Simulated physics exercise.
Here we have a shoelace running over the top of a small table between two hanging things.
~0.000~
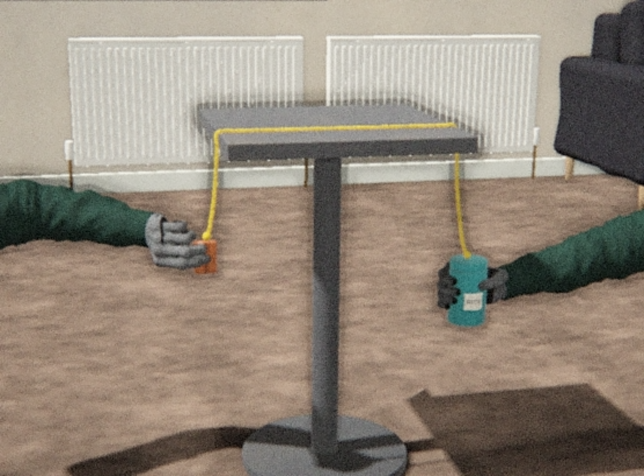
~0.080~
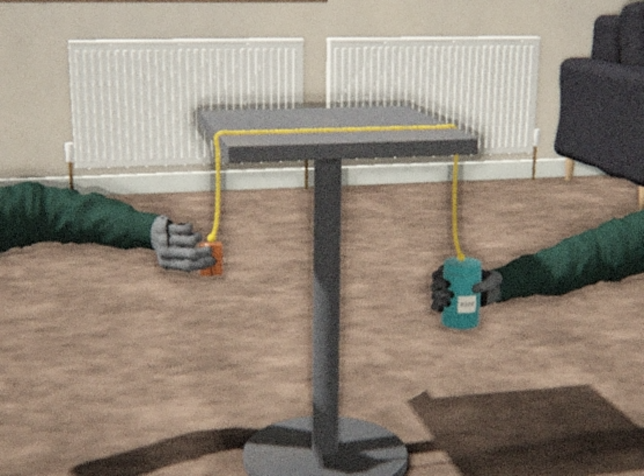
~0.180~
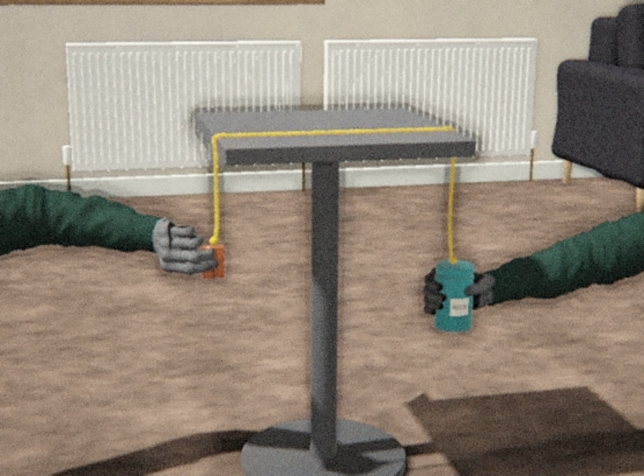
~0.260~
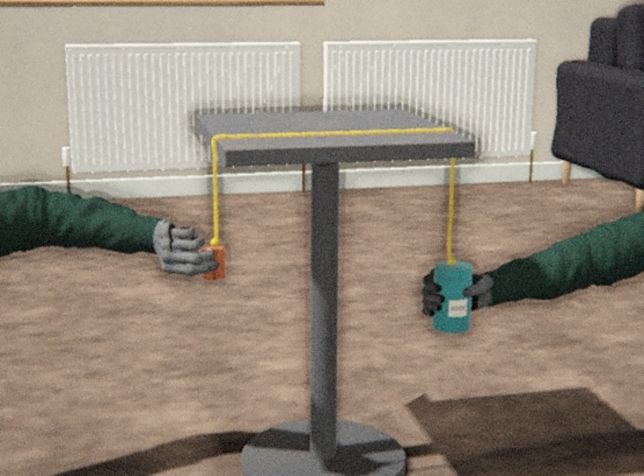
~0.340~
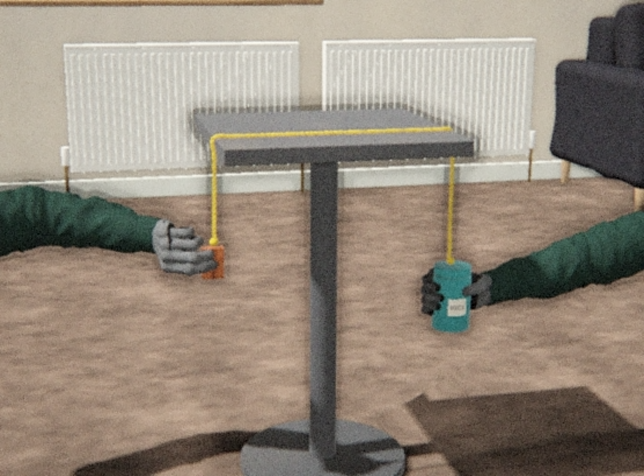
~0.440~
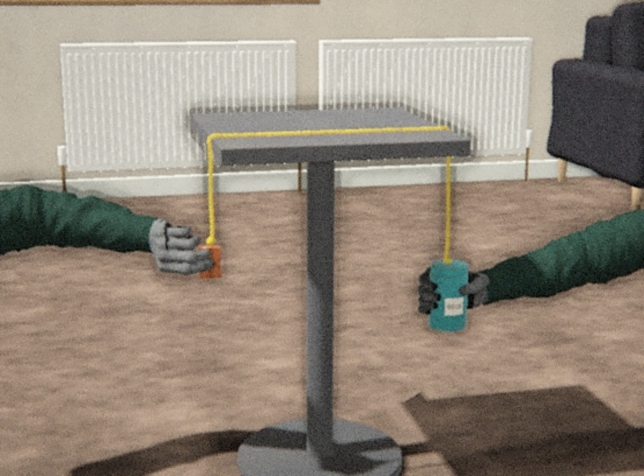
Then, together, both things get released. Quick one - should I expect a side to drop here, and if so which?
The right one drops.
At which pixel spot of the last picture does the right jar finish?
It settles near (386, 462).
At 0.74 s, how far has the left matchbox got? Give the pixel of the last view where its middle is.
At that moment it is at (216, 92).
By 0.74 s, left matchbox pulled up onto the top near (216, 92); right jar lower near (444, 392).
By 1.04 s, left matchbox down on the floor; right jar down on the floor near (419, 444).
By 1.32 s, left matchbox down on the floor; right jar down on the floor near (397, 458).
When it is over, left matchbox down on the floor; right jar down on the floor near (386, 462). The shoelace is pulled to the right.
